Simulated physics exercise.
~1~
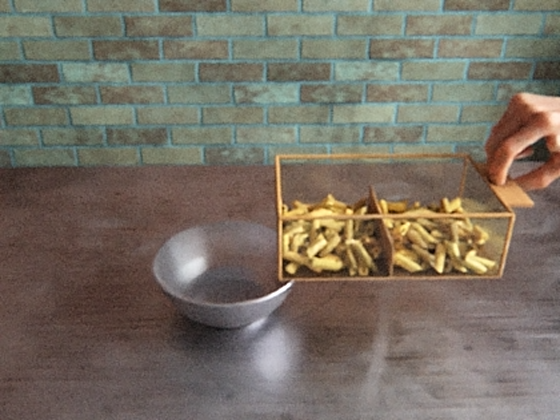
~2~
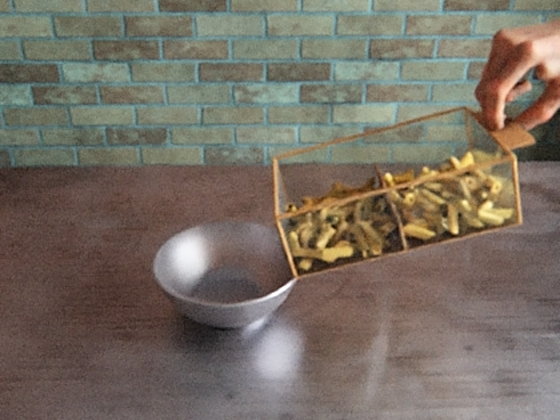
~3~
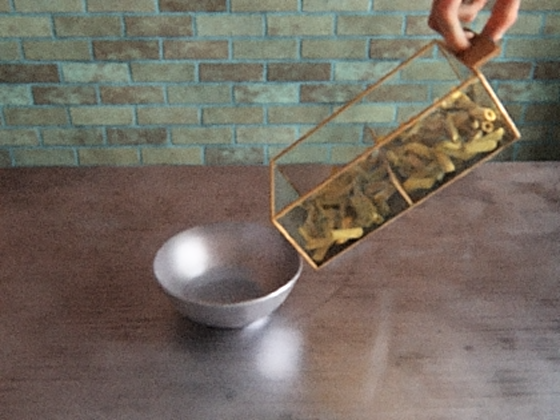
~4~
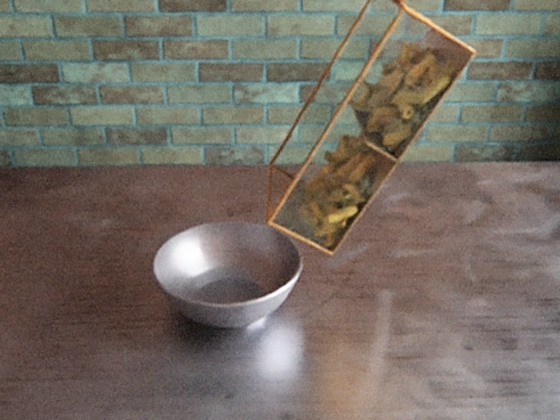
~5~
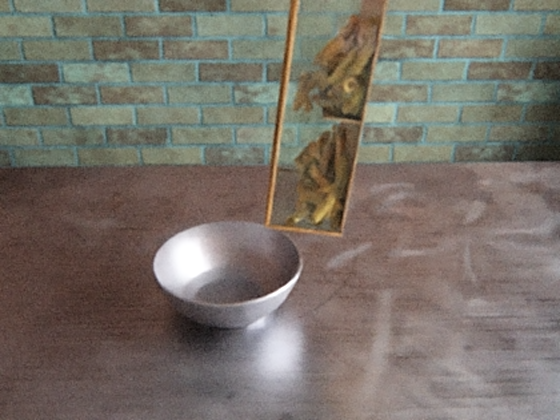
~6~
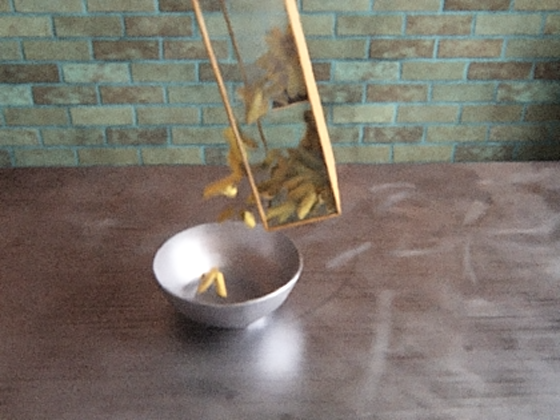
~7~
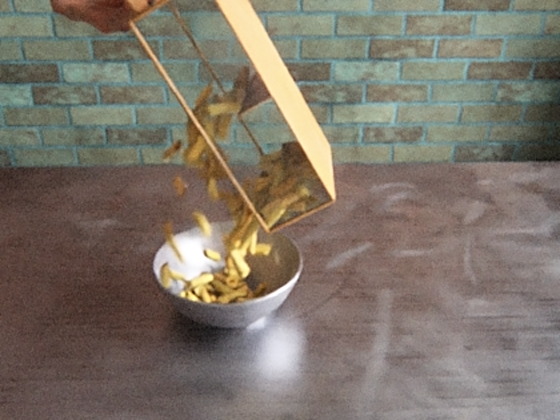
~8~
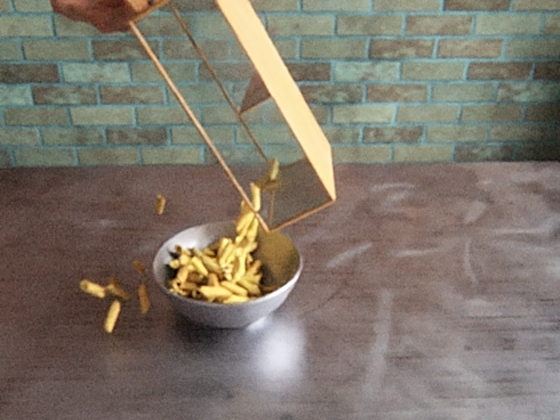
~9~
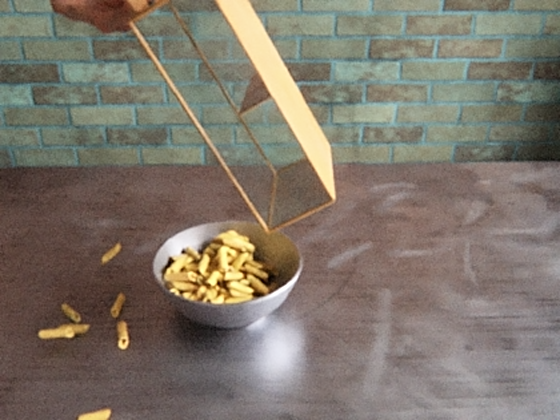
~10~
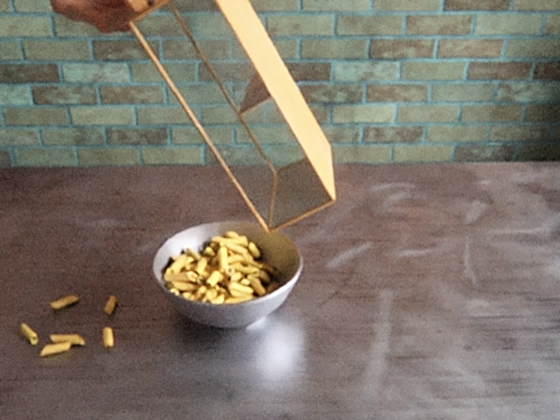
A dark, worn tabletop stands before a teal and brown brick wall, seen from the front and slightly above by a still camera. A grey metal bowl sits left of centre, and at the right a hand holds a clear, gold-edged box with a partition, filled with yellow pasta tubes. The hand lifts the box's right end, tipping it leftward past upright above the bowl. Pasta slides out and tumbles down, heaping in the bowl while several pieces fall to its left. Finally, the emptied box stays tilted overhead, the bowl is full, and five pieces lie on the table.
